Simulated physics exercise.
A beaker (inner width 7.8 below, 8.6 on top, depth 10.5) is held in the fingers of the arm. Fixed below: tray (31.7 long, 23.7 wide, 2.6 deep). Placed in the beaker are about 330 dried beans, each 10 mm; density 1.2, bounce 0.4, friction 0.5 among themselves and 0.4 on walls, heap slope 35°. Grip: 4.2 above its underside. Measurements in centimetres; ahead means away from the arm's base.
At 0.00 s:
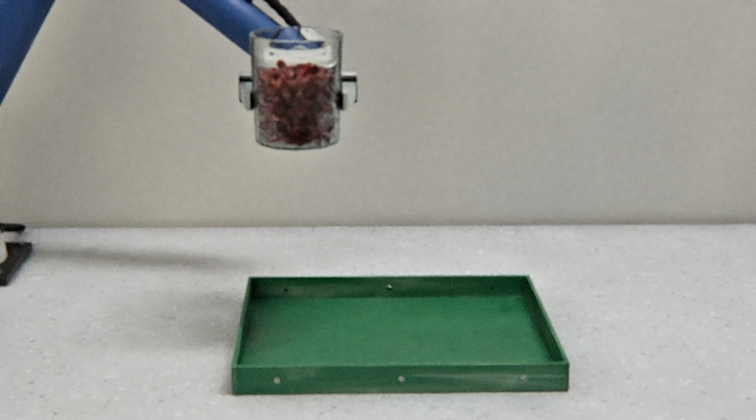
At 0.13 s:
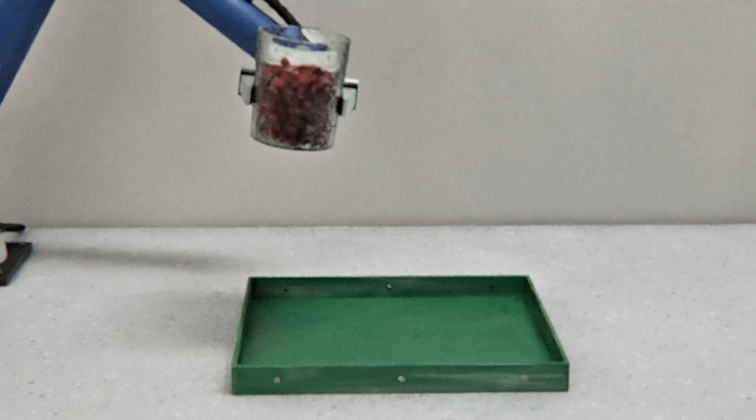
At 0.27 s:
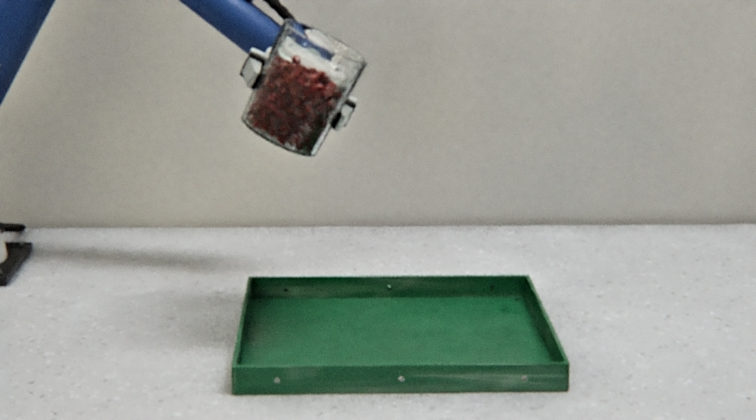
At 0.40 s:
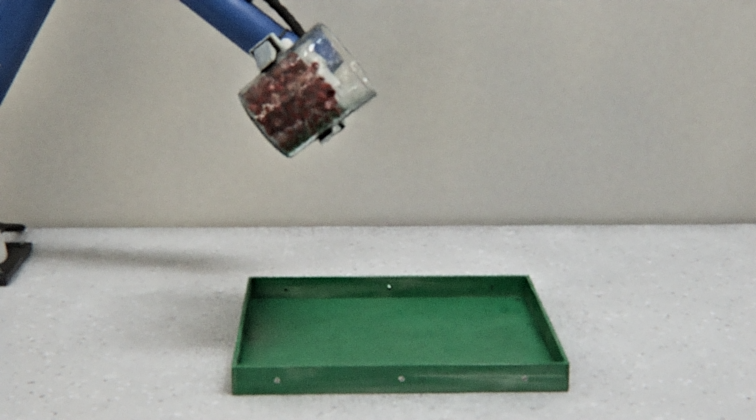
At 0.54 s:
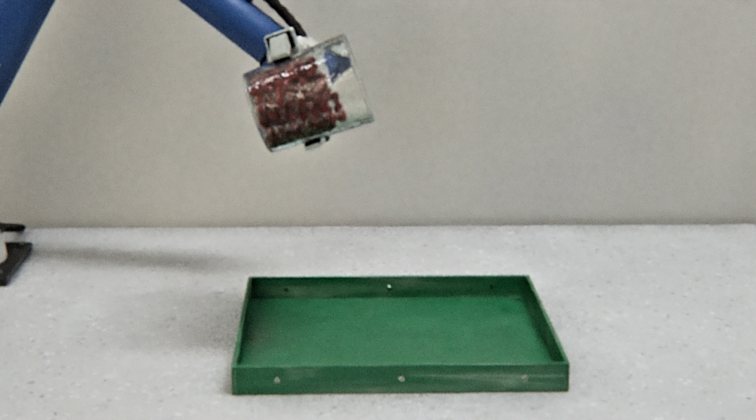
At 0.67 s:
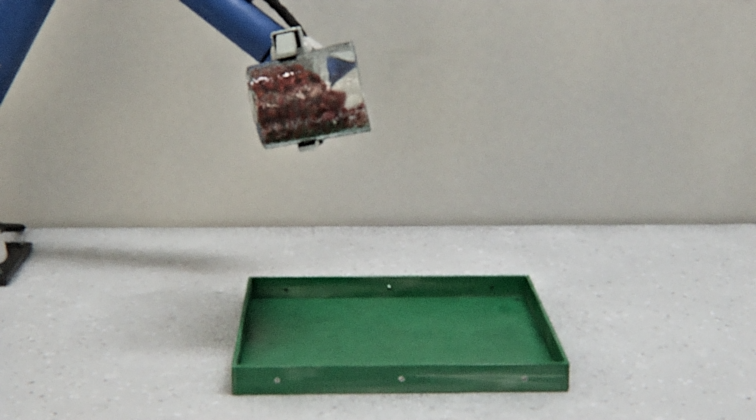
At first, a clear beaker partly filled with small dark red beans is held upright by a blue robotic arm, above and behind an empty green tray. The arm then tilts the beaker steadily to the right until it lies nearly on its side, and the beans shift, spreading toward the rim.
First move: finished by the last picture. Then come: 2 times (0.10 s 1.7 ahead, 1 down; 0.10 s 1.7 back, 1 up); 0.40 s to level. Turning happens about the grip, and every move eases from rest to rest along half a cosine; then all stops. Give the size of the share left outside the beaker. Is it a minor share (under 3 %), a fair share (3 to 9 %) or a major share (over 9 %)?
It is a fair share.
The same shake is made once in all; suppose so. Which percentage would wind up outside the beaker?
In that case, some 5 per cent.
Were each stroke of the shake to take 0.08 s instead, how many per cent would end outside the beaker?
I'd expect some 10 per cent.
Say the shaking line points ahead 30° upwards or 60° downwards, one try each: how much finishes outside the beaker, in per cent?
Near 20 and 0 percent respectively.
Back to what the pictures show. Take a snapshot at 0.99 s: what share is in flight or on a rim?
Estimated fraction: Near 3 %.
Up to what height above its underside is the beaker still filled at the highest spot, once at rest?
8.0 cm.
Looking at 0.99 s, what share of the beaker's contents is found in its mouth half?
Close to 40 in a hundred.
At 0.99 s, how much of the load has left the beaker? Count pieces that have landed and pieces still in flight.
About 5 in a hundred parts are out by then.
After 0.99 s, tilted 78° forward, highest piece 28 above the table; 322 in the beaker, 1 in the tray, 9 in flight or on a rim.
After 1.31 s, tilted 27° forward, highest piece 31 above the table; 314 in the beaker, 18 in the tray.
After 1.67 s, level, highest piece 30 above the table; 314 in the beaker, 18 in the tray.
After 2.72 s, level, highest piece 30 above the table; 314 in the beaker, 18 in the tray.
At rest, 314 in the beaker, 18 in the tray. That is 5 % outside the beaker.
